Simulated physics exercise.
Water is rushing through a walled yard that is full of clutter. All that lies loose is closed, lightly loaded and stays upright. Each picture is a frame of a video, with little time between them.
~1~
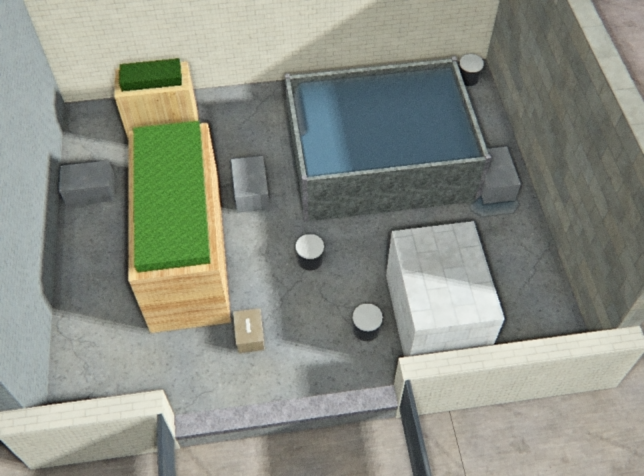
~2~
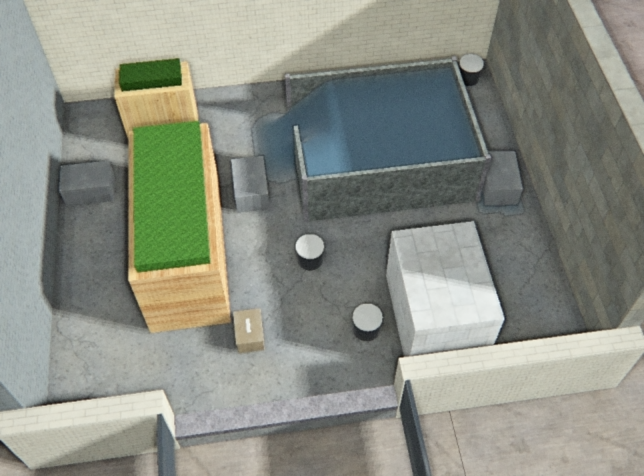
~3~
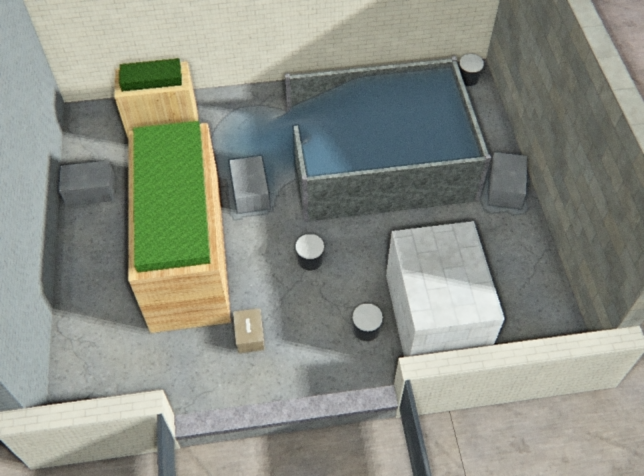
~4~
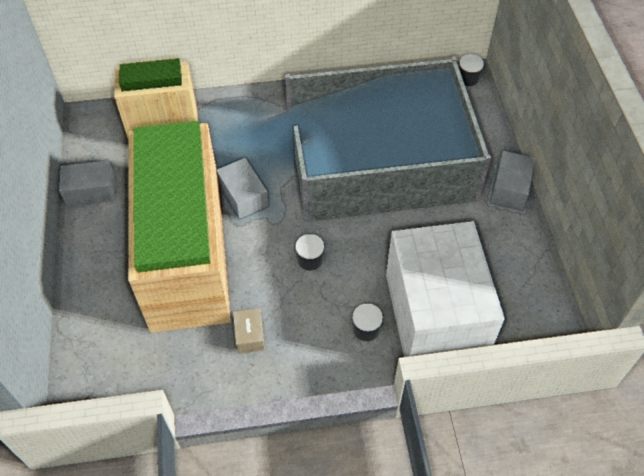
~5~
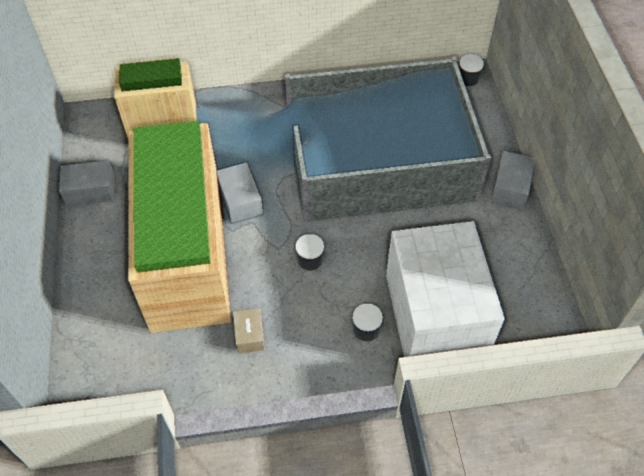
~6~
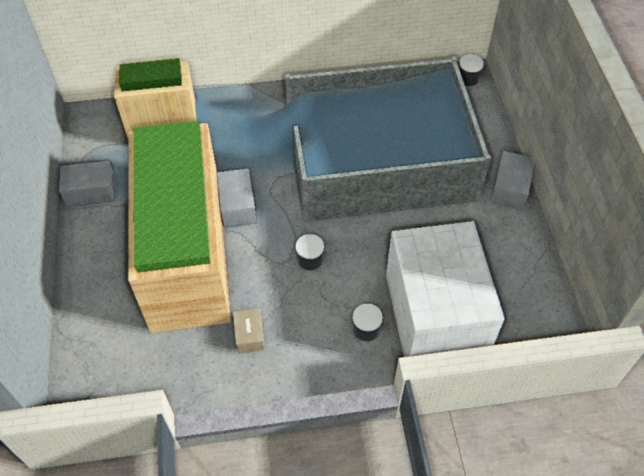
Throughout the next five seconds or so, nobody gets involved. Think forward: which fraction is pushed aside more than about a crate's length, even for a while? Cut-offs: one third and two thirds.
Between one third and two thirds.
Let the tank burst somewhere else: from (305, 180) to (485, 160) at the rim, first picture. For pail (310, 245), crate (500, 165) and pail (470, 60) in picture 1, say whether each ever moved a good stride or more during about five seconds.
Taking them in order, displaced that much, displaced that much, displaced that much.
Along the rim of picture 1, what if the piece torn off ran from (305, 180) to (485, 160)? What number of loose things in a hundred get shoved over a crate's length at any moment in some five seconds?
Near 70 in a hundred.
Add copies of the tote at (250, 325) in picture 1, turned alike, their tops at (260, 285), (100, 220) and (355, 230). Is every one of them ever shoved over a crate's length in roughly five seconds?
One by one: Knocked well away; knocked well away; hardly budges.
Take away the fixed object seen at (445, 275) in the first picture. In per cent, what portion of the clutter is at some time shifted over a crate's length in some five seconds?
It comes out close to 40 percent.
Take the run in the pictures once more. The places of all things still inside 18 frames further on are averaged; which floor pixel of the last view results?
That works out to about (366, 239) on the floor.
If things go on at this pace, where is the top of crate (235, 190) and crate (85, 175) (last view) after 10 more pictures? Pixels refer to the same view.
The first top is close to (301, 231) and the second close to (97, 244).
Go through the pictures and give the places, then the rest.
A crate at (249, 176) rests on the ground; a crate at (498, 167) rests on the ground; 0 of 7 have shifted, in the first frame.
A crate at (249, 176) rests on the ground; a crate at (503, 170), on the bottom, close to its start; 1 of 7 have shifted, in the second frame.
A crate at (249, 177) rests on the ground; a crate at (510, 173) rests on the ground, close to its start; 1 of 7 have shifted, in the third frame.
A crate at (241, 180), on the bottom, close to its start; a crate at (516, 172), on the bottom, close to its start; 2 of 7 have shifted, in the fourth frame.
A crate at (238, 185), on the bottom, close to its start; a crate at (516, 172) rests on the ground, close to its start; 2 of 7 have shifted, in the fifth frame.
A crate at (235, 190), on the bottom, close to its start; a crate at (516, 172), on the bottom, close to its start; 2 of 7 have shifted, in the sixth frame.
A moment on, 0 of 7 are well off their spots; 0 afloat.
Next, 2 of 7 are well off their spots; 0 afloat.
Later, 3 of 7 are well off their spots; 2 afloat.
In the end, 3 of 7 are well off their spots, and 3 have been at some point; 2 afloat.
